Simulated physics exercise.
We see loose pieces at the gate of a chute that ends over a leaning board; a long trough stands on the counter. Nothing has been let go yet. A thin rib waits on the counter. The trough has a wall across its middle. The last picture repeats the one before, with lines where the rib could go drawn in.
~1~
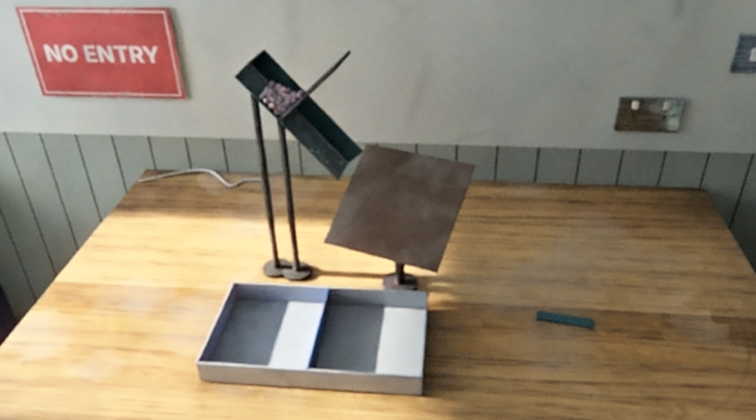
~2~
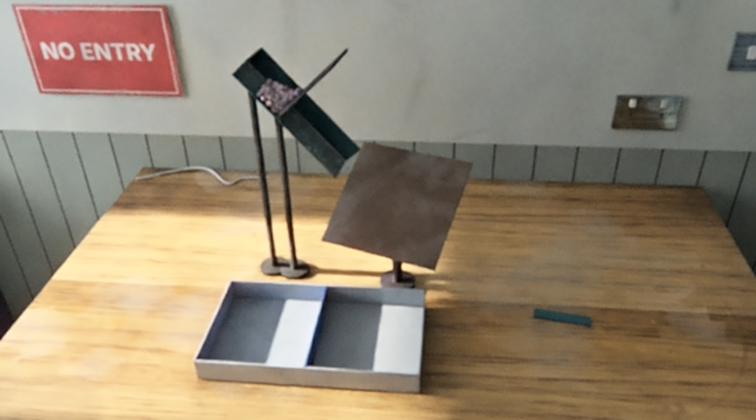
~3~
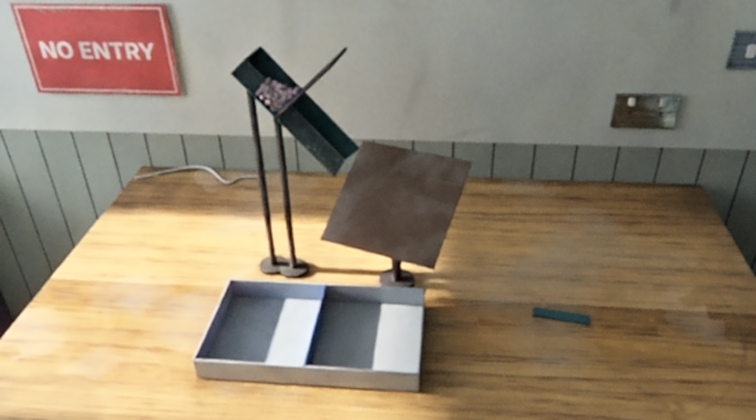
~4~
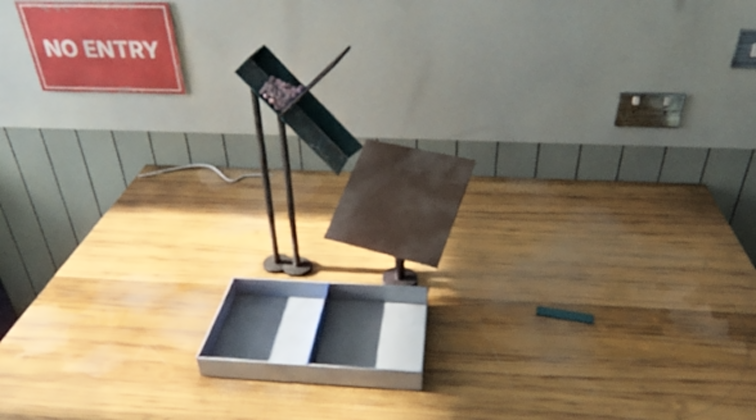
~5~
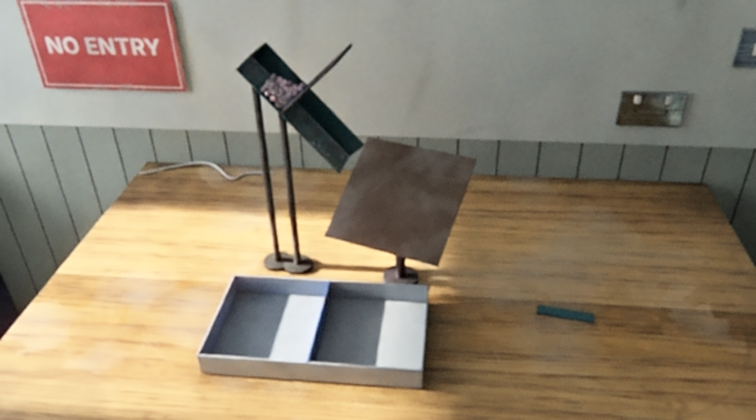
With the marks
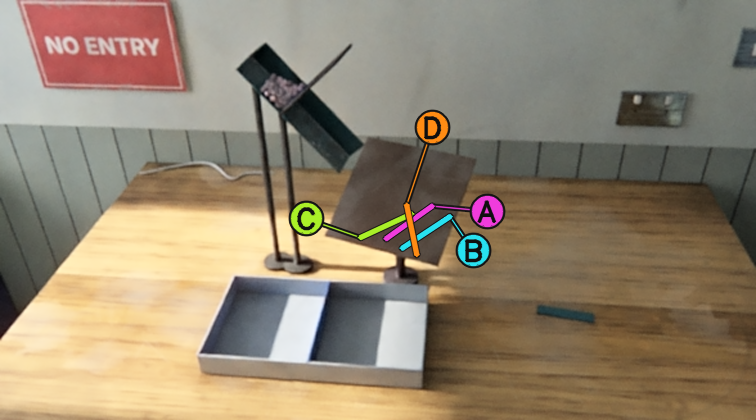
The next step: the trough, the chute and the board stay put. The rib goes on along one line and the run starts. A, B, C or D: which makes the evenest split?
Line C does it best.
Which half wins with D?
More lands on the right.
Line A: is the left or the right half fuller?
More lands on the right.
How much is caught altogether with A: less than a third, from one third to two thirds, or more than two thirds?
It is more than two thirds.
On the marked copy, line A from (432, 206) to (386, 238); line B from (450, 216) to (402, 248); line C from (411, 213) to (360, 237); line D from (406, 205) to (416, 254).
For line A, of what is caught, a small part in the left half, nearly all in the right.
For line B, of what is caught, a small part in the left half, nearly all in the right.
For line C, of what is caught, about half in the left half, about half in the right.
For line D, of what is caught, a stray few in the left half, nearly all in the right.
